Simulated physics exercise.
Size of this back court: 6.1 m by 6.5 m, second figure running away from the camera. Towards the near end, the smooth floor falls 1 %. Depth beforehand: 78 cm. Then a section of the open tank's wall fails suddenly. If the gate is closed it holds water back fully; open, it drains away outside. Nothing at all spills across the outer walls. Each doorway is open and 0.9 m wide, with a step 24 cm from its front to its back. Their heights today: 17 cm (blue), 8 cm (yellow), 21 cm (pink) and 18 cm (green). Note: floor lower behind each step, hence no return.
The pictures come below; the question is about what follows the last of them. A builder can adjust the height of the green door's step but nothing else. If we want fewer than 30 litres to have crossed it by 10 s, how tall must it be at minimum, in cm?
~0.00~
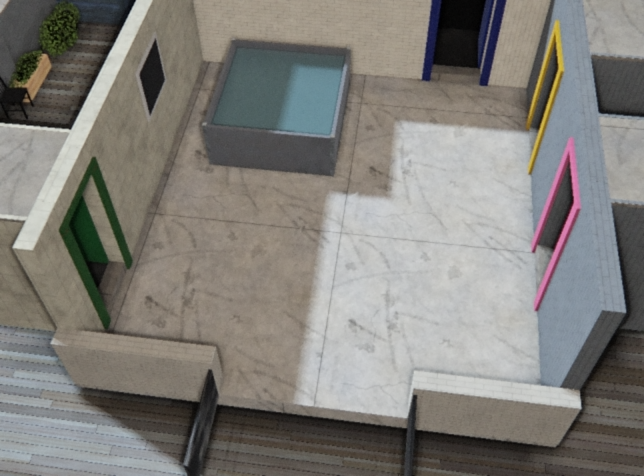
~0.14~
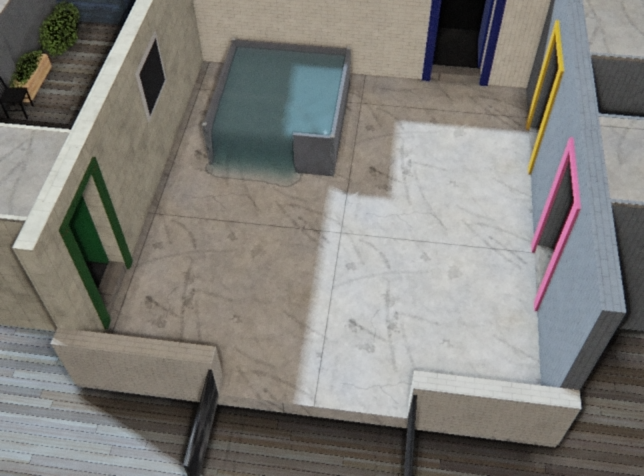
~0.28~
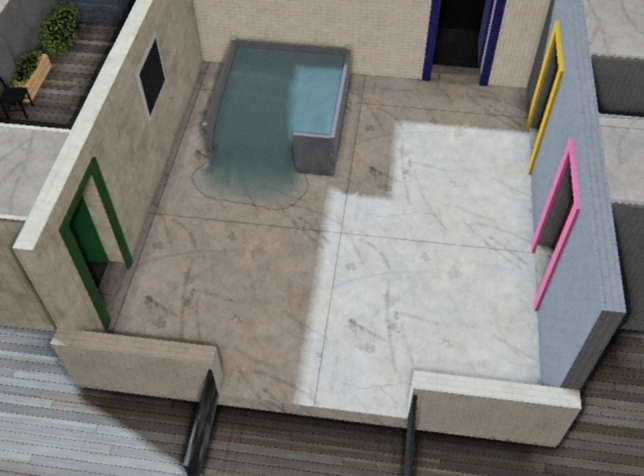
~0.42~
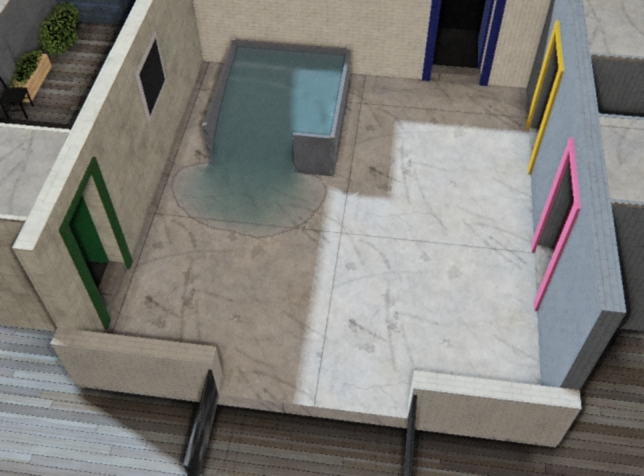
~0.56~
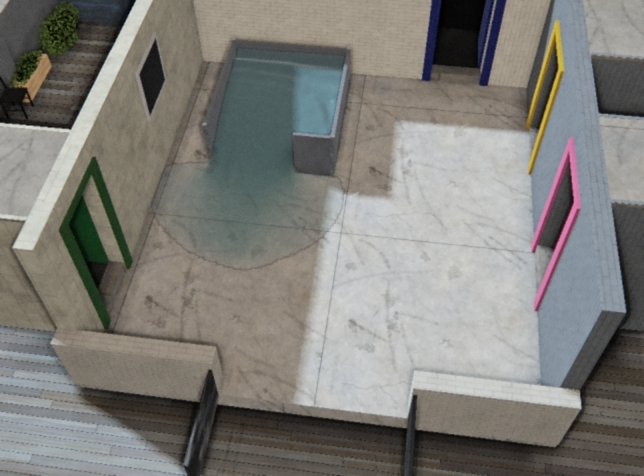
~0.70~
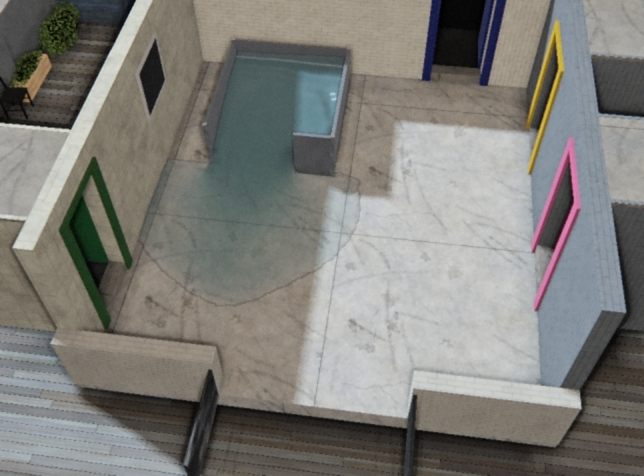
It needs to be roughly 21 cm tall.
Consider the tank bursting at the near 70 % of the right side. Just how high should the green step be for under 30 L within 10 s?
Near 6.0 cm.
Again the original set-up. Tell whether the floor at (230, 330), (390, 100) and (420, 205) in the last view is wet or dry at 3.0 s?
In turn: Flooded, not reached, not reached.
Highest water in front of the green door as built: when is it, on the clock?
Approximately 3.6 s.
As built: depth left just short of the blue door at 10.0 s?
About 6.0 cm.
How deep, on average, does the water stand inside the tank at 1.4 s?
47 cm, roughly.
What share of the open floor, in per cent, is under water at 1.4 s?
35 %.
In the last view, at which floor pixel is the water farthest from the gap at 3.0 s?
In the last picture, around (517, 414).
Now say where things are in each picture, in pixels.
Still water, 78 cm deep, in the open tank at (280, 89); the green door at (101, 253) is dry, in the first frame.
Water pours out at (253, 155) and has run 0.3 m, to (280, 183); about 6 cm deep outside, 78 cm at the back, in the second frame.
The front is at (264, 203), 0.8 m from the gap at (253, 156); 1.1 m2 of floor is wet, 78 cm left at the back, in the third frame.
The gap is at (253, 157), the front 1.4 m out at (246, 231); the back of the open tank holds 77 cm, in the fourth frame.
The gap is at (253, 157), the front 2.0 m out at (222, 261); the back of the open tank holds 68 cm, in the fifth frame.
Water pours out at (253, 157) and has run 2.6 m, to (209, 296); about 6 cm deep outside, 66 cm at the back; 0.8 m in a straight line remain to the green door at (101, 253), in the sixth frame.
After 1.4 s water covers 35 % of the floor, deepest (44 cm) near (94, 362); 17 cm at the green door, 0 litres in over its 18 cm step.
After 3.0 s water covers 45 % of the floor, deepest (39 cm) near (107, 363); 26 cm at the green door, 12 litres in over its 18 cm step.
After 10.0 s water covers 95 % of the floor, deepest (12 cm) near (490, 411); 8 cm at the green door, 51 litres in over its 18 cm step.
At the green door as built, the water arrived by 1.0 s and peaked near 27 cm at 3.6 s.
With a step of 17 cm, 62 litres would have come in within the 10 s; with 23.5 cm, 19 litres. So under 30 litres takes about 21 cm.
